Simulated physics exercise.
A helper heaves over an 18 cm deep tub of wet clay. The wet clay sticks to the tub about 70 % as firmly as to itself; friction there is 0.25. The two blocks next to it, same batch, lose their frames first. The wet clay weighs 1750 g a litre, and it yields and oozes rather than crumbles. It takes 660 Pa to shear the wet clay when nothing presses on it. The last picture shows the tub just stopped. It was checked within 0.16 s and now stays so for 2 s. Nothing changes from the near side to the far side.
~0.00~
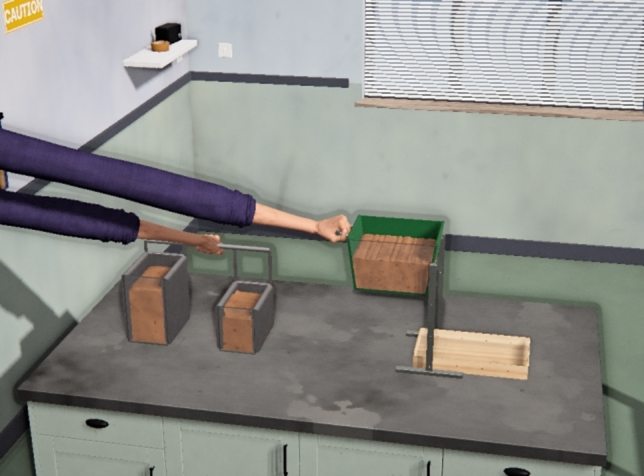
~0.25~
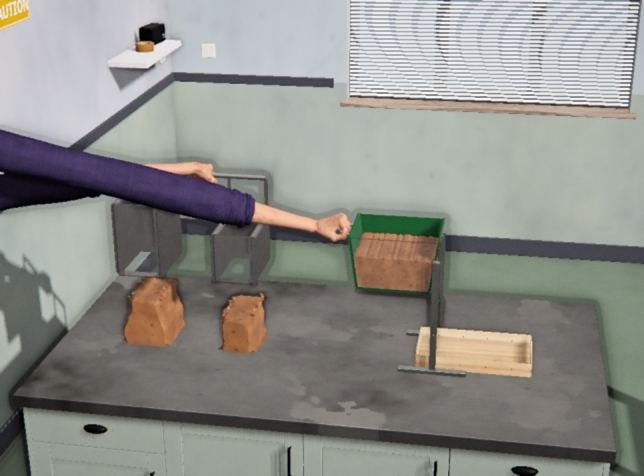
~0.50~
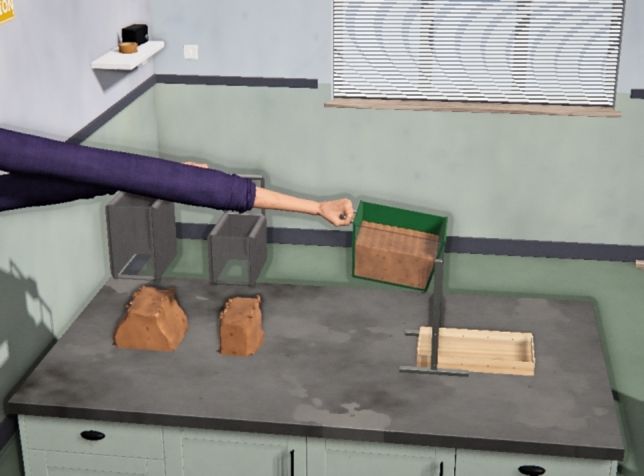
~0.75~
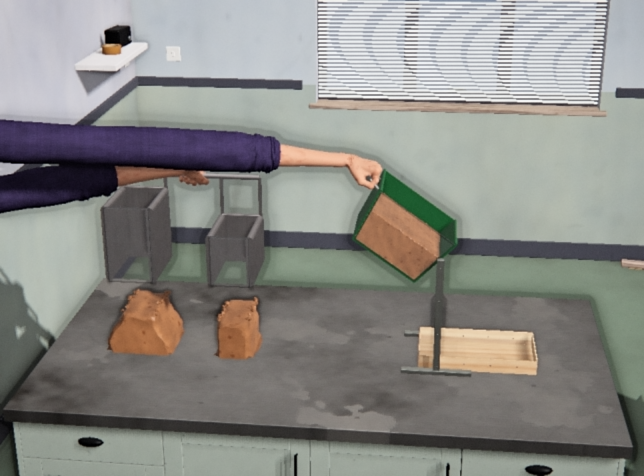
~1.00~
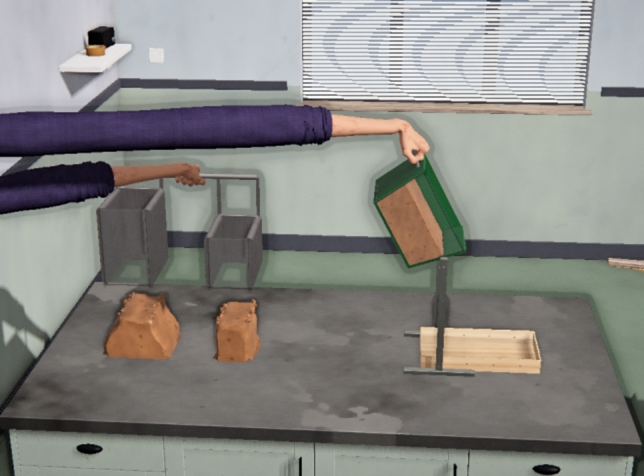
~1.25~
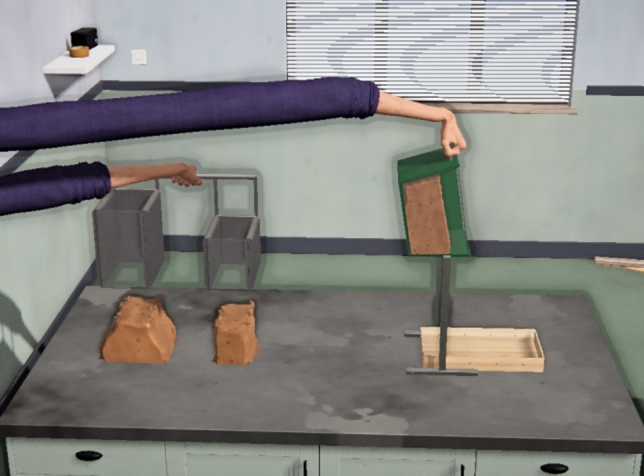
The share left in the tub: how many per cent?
Expect roughly 64 %.
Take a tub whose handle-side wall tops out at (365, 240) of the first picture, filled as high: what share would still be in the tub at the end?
In that case some 100 per cent.
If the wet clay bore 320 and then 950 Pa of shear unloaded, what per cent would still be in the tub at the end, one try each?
In turn about 50 %, 100 %.
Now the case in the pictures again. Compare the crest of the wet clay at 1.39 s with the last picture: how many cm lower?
Roughly 3 cm.
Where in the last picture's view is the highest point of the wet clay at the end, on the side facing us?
At about (415, 218).
By 1.39 s, the tub is at 81 degrees and holds 100 %.
By 1.56 s, the tub is at 81 degrees and holds 98 %.
By 1.73 s, the tub is at 81 degrees and holds 94 %.
By 1.90 s, the tub is at 81 degrees and holds 89 %.
By 3.25 s, at the end, the tub is at 81 degrees and holds 64 %.
